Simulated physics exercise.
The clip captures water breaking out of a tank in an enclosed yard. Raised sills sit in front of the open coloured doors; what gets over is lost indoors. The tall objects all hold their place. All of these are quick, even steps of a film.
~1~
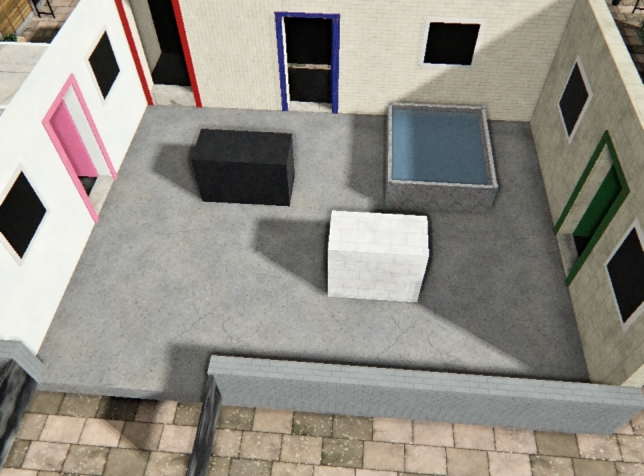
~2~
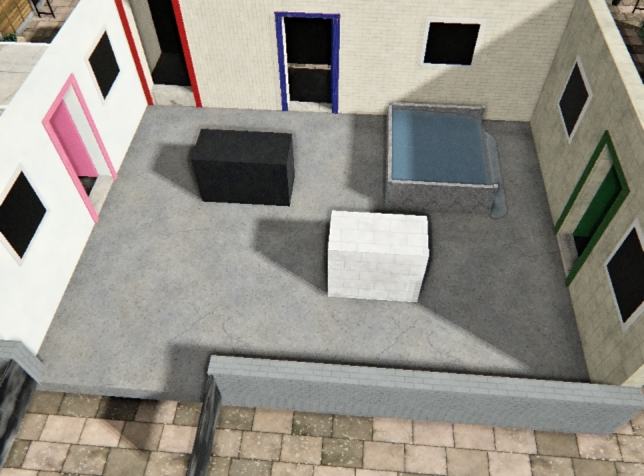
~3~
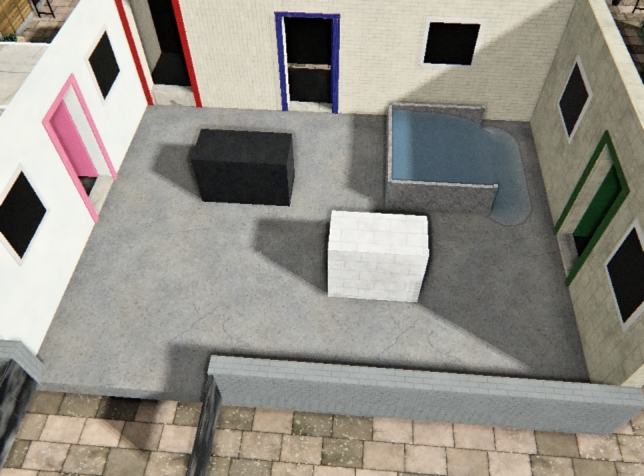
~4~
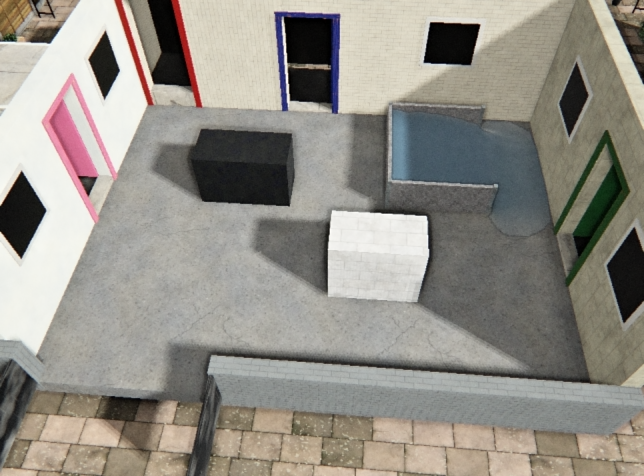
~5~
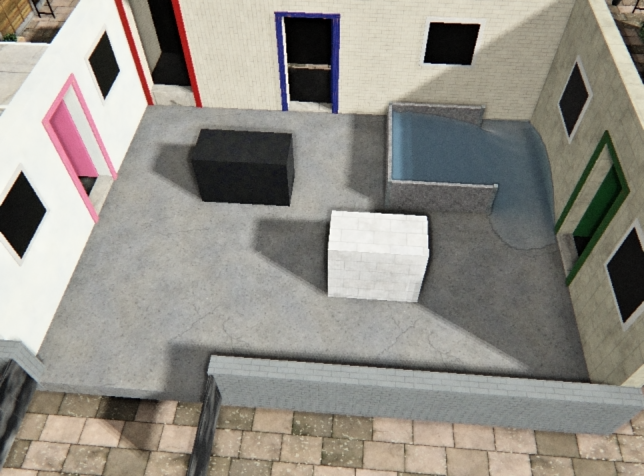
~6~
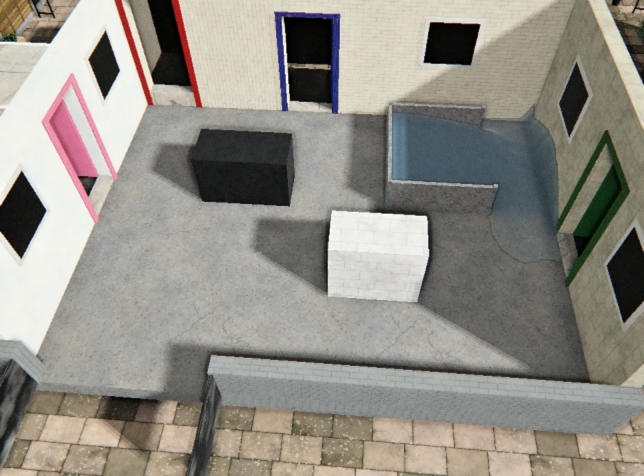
In a walled yard with coloured doorways, water pours from a tank's open right side and spreads along the right wall.
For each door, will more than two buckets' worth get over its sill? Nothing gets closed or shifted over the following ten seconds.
Result: Pink door: Within two buckets; blue door: Within two buckets; red door: Within two buckets; green door: Exceeds two buckets.
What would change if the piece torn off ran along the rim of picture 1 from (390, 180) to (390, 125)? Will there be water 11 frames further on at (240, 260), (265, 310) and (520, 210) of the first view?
Taking the points in order: Swamped, swamped and unwetted.
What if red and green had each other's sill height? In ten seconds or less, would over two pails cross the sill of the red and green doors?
Then: Red door takes less; green door takes less.
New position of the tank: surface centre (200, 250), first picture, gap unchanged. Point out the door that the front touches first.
First comes the one in green.
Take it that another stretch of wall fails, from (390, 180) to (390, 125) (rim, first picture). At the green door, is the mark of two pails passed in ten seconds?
Result for green: It doesn't reach it.
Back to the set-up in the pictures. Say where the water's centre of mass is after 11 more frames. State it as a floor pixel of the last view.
Centre of mass: Roughly (479, 179).
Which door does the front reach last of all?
Answer - the pink-painted one.
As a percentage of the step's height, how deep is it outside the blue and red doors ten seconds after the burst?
I reckon it's around 40 and then 10 per cent.
A moment on, water covers 10 % of the floor; the pink door not reached, the blue door not reached, the red door not reached, the green door under two buckets in.
Next, water covers 20 % of the floor; the pink door not reached, the blue door not reached, the red door not reached, the green door under two buckets in.
Then, water covers 40 % of the floor; the pink door not reached, the blue door wet at the sill, nothing in, the red door wet at the sill, nothing in, the green door over two buckets in.
Later, water covers 65 % of the floor; the pink door wet at the sill, nothing in, the blue door wet at the sill, nothing in, the red door wet at the sill, nothing in, the green door over two buckets in.
In the end, water covers 80 % of the floor; the pink door wet at the sill, nothing in, the blue door wet at the sill, nothing in, the red door wet at the sill, nothing in, the green door over two buckets in.
